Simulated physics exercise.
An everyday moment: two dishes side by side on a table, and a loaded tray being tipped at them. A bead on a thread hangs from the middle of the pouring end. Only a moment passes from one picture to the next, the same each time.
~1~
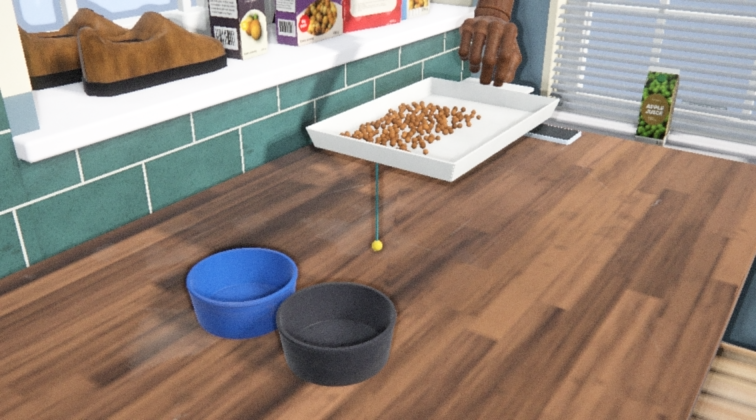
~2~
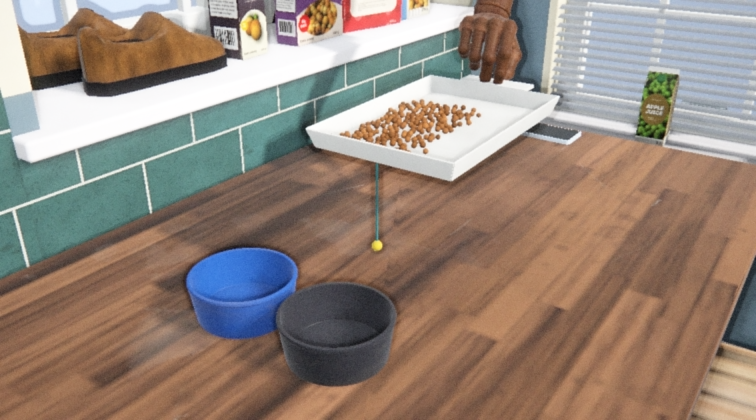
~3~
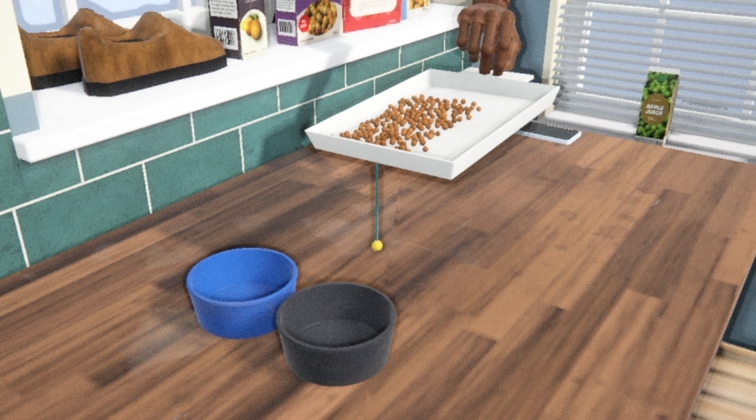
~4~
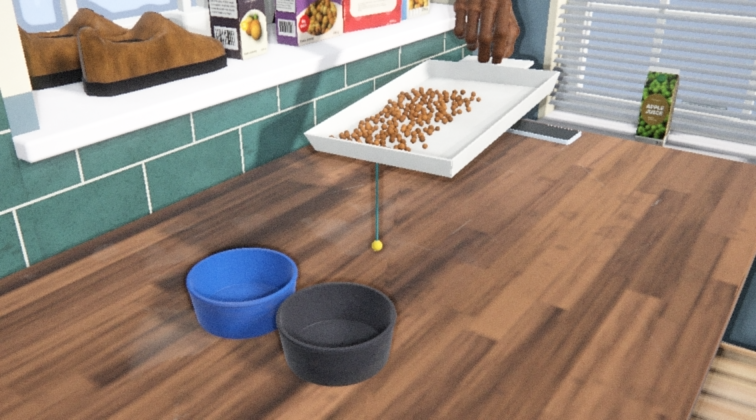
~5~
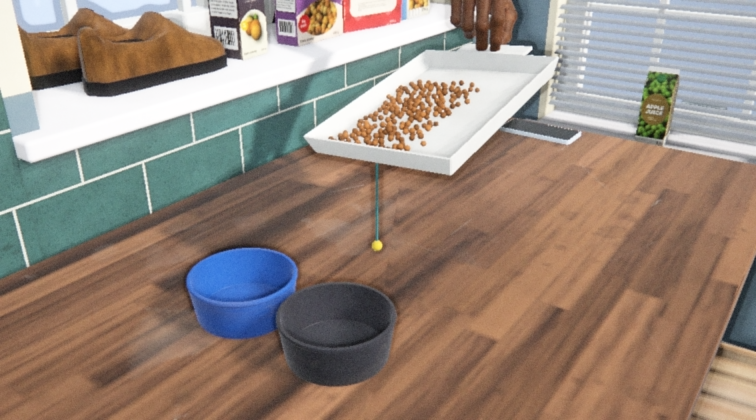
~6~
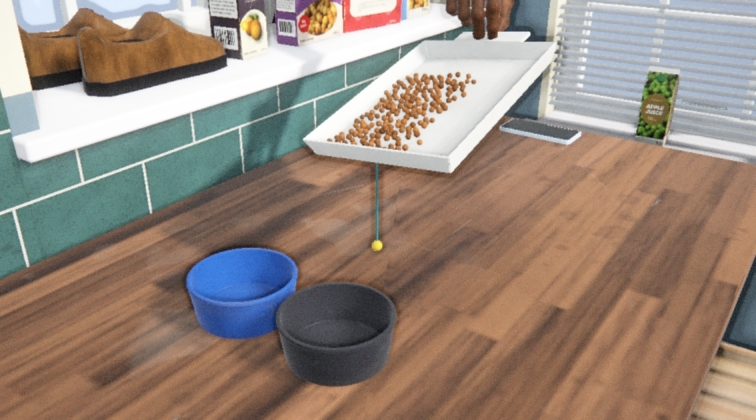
At first, a hand holds a white tray of small brown cereal balls nearly level above a wooden counter, near a blue bowl and a dark one. The hand then gradually raises the far end, tilting the tray toward its near left corner, while the balls shift only slightly and the bowls stay still.
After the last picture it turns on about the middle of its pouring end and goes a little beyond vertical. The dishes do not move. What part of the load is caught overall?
Together they catch under half.
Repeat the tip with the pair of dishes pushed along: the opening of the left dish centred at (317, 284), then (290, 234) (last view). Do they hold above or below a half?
The first try: Below a half. The second: Most of it.
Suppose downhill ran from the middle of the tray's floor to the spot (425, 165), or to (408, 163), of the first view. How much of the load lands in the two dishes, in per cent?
Near 0 % and 10 %.
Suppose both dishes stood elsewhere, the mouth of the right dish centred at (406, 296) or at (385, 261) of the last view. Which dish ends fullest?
The first try: The left dish. The second: The left-hand dish.
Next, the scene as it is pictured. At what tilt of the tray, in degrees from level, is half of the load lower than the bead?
At about 90°.
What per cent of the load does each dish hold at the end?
About: Left dish 0, right dish 0 per cent.
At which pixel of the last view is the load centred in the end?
At about (296, 277).
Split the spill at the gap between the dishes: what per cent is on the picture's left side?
Close to 40 per cent.
Soon after the last picture, tray tipped steeply; nearly all on the tray; a stray few outside both; a stray few in the air.
A little later, tray tipped right over; a small part on the tray; a stray few in the left dish; about two thirds outside both; about a quarter in the air.
Later still, tray tipped past a quarter turn; a small part in the left dish; nearly all outside both.
At rest, tray tipped past a quarter turn; none in the right dish; a small part in the left dish; nearly all outside both.
